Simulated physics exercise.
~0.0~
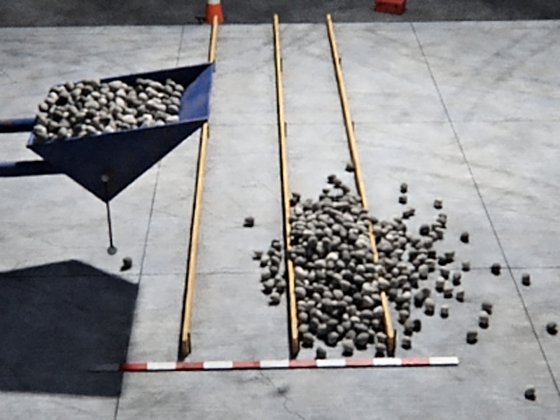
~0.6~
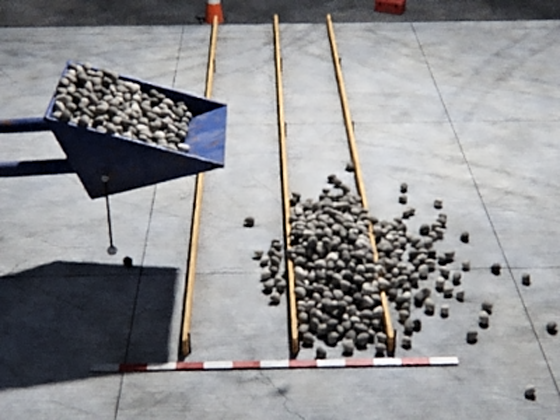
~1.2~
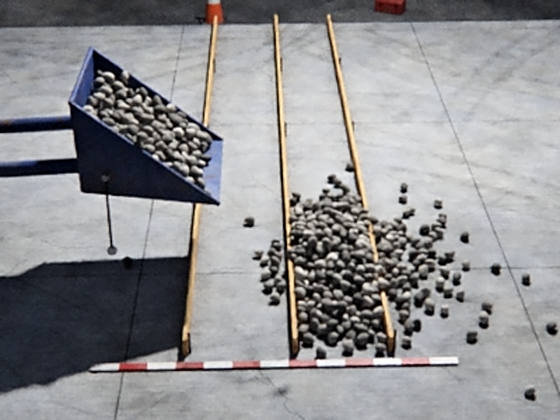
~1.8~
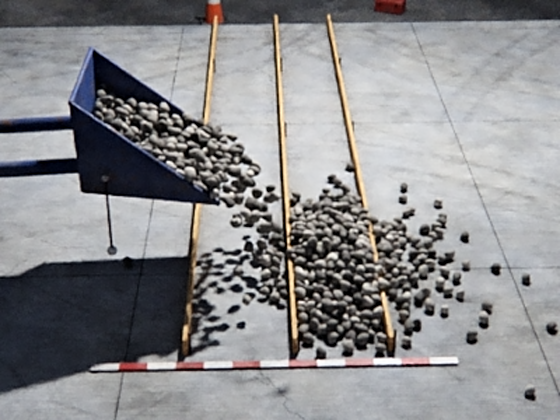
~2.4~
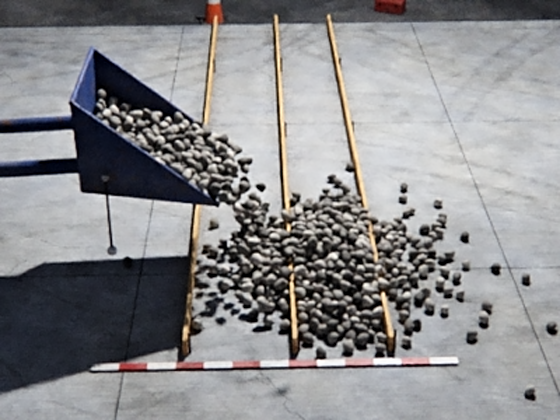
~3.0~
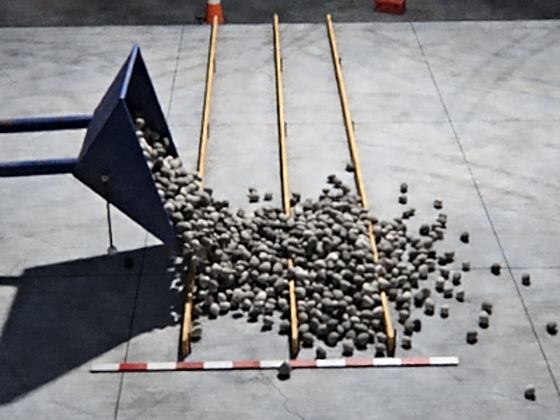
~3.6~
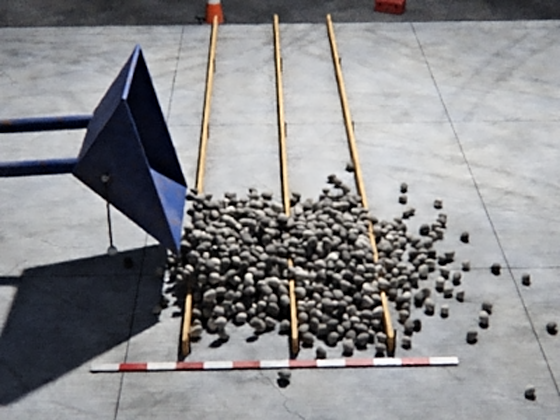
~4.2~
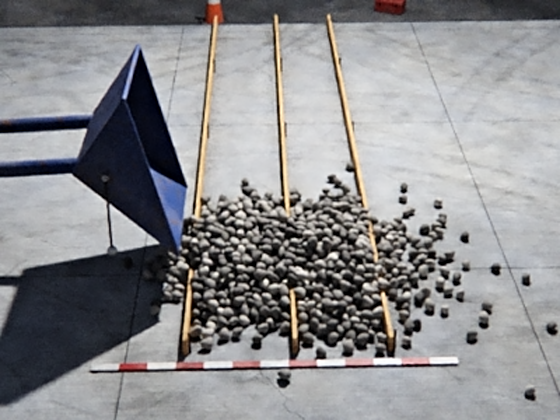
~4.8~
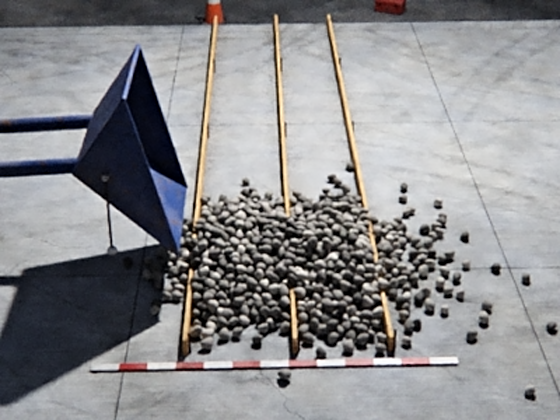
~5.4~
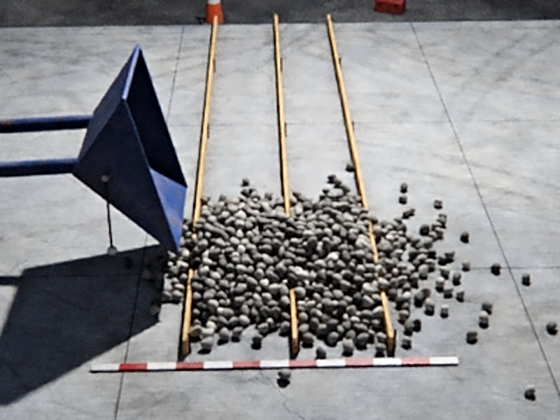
Blue loader bucket tipping grey stones onto boards beside an earlier heap, the piles merging before the emptied bucket holds still.
